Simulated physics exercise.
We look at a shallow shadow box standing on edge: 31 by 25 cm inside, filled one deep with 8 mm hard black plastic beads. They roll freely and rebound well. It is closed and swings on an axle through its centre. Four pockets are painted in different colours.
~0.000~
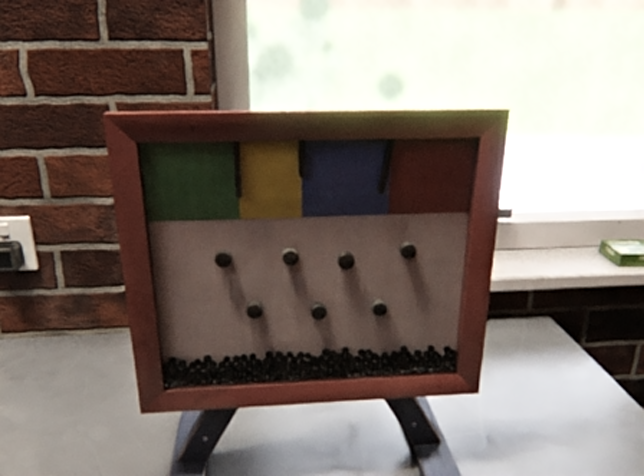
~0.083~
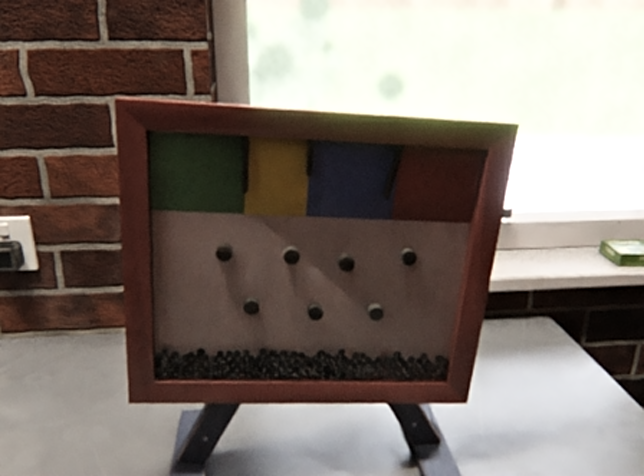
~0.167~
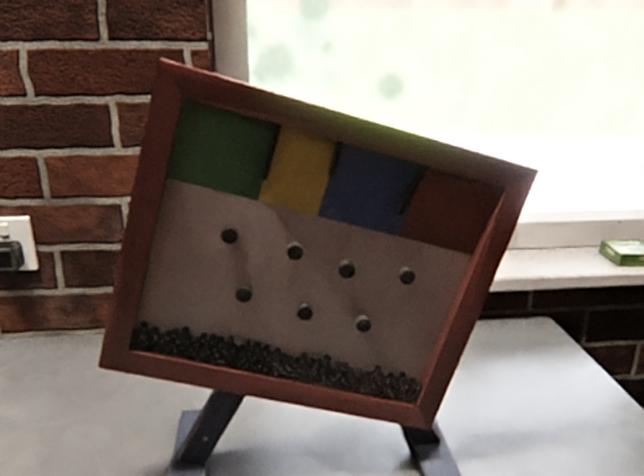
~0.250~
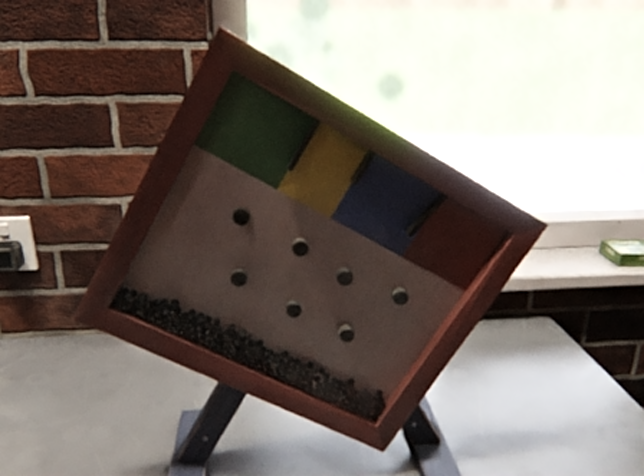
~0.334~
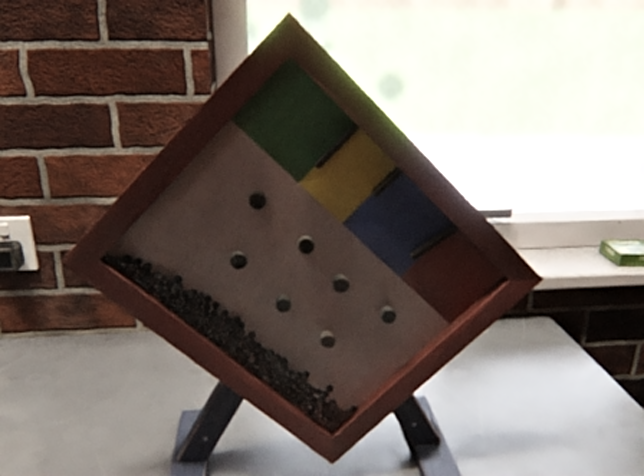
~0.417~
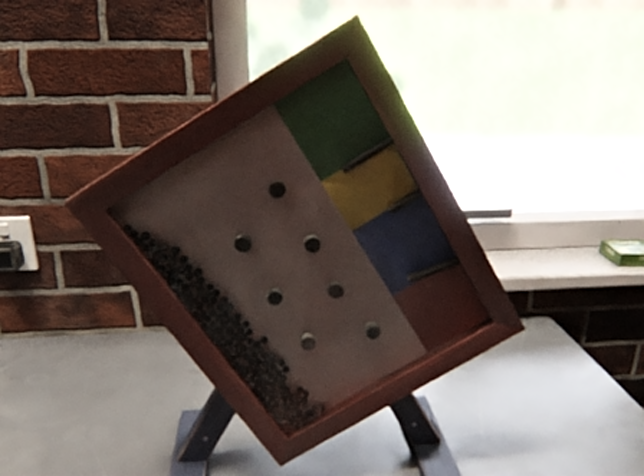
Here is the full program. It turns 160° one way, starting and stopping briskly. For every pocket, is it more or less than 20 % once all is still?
Red pocket more, blue pocket less, green pocket less, yellow pocket less than 20 %.
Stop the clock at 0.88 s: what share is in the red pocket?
About 55 per cent.
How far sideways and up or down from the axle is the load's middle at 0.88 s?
About 7 cm left and 11 cm below.
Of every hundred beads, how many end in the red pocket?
Roughly 65 per cent.
By 0.65 s, it stands 99° clockwise; the beads' middle is 6 cm left of and 11 cm below the centre; red 5 %.
By 0.88 s, it stands 138° clockwise; the beads' middle is 7 cm left of and 11 cm below the centre; red 55 %.
By 1.08 s, it stands 160° clockwise; the beads' middle is 9 cm left of and 10 cm below the centre; red 65 %.
At rest by 2.5 s, it stands 160° clockwise; red 65 %, blue 5 %, green 0 %, yellow 0 %, elsewhere 30 %.
